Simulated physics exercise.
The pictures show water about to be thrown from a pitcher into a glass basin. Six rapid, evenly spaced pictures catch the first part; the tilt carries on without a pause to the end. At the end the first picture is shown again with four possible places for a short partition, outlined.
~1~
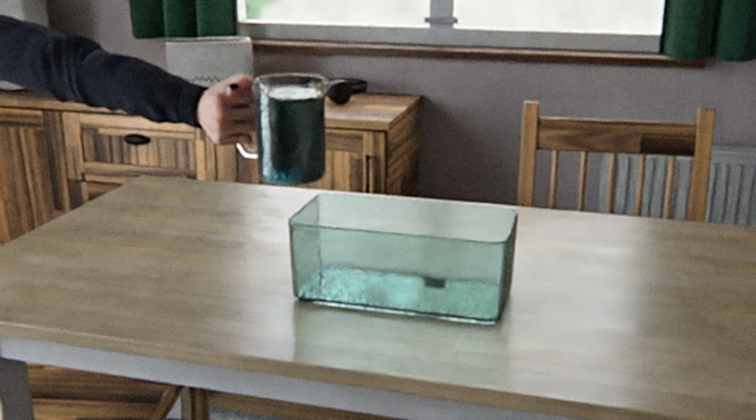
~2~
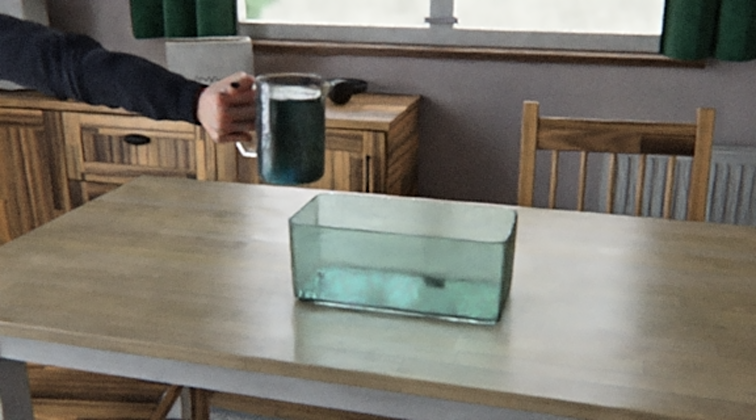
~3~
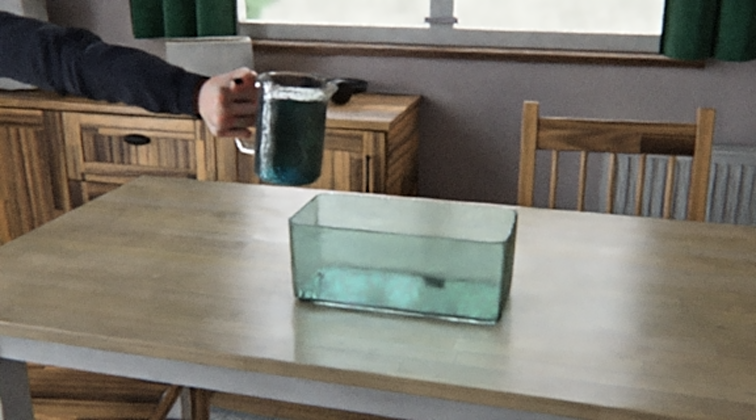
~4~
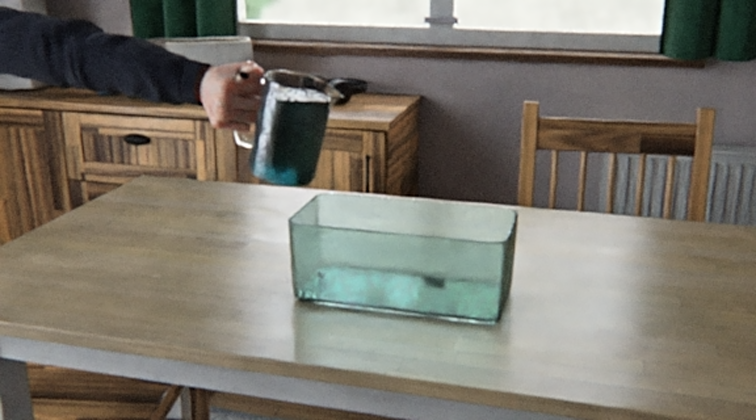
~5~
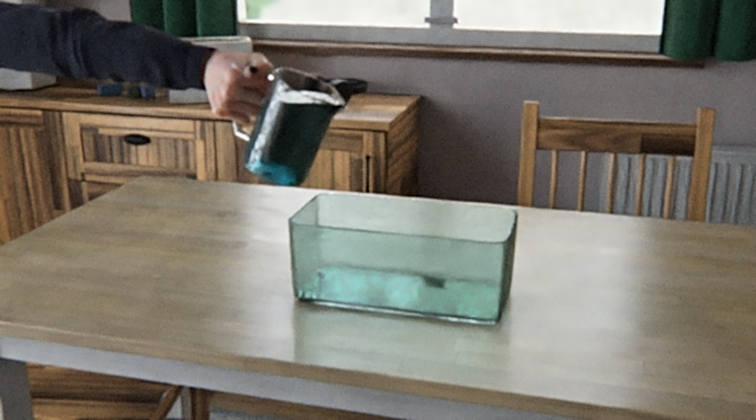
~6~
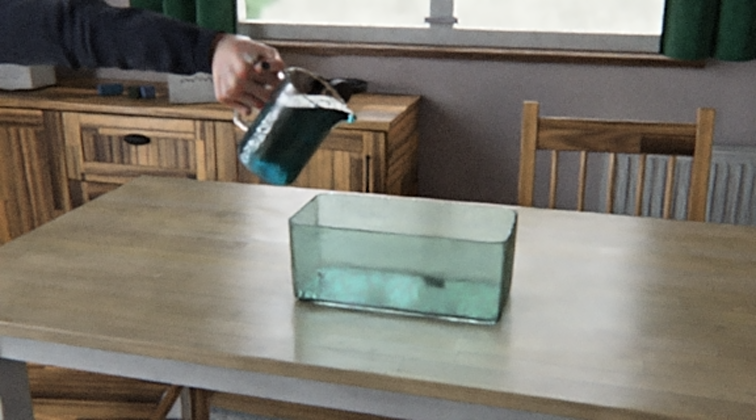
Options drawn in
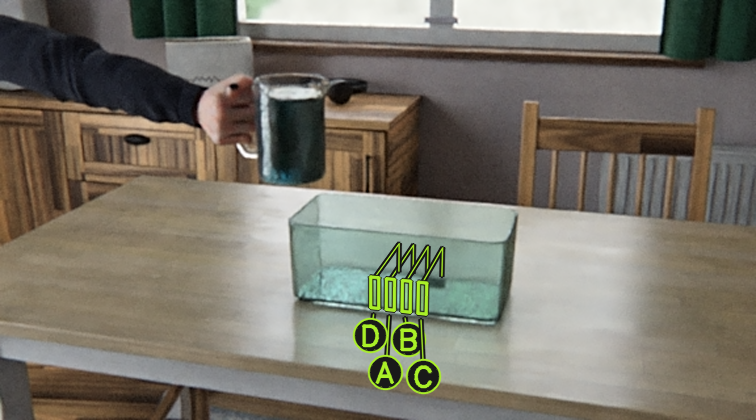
The clip shows a hand holding a glass pitcher of dark blue-green water above a clear, green-tinted basin on a wooden table, first upright, then tilting steadily to the right until water reaches over the lip.
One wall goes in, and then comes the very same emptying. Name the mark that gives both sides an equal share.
Use slot D.
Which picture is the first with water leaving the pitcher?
Picture 6.
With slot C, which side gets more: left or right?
The left one.
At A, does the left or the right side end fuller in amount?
The left one.
On the marked copy, A at (389, 315); B at (405, 317); C at (421, 319); D at (373, 314).
With A, about 83 % ends left of the wall and 13 % right of it; 4 % is lost outside.
With B, about 94 % ends left of the wall and 4 % right of it.
With C, about 94 % ends left of the wall and 5 % right of it.
With D, about 54 % ends left of the wall and 46 % right of it.
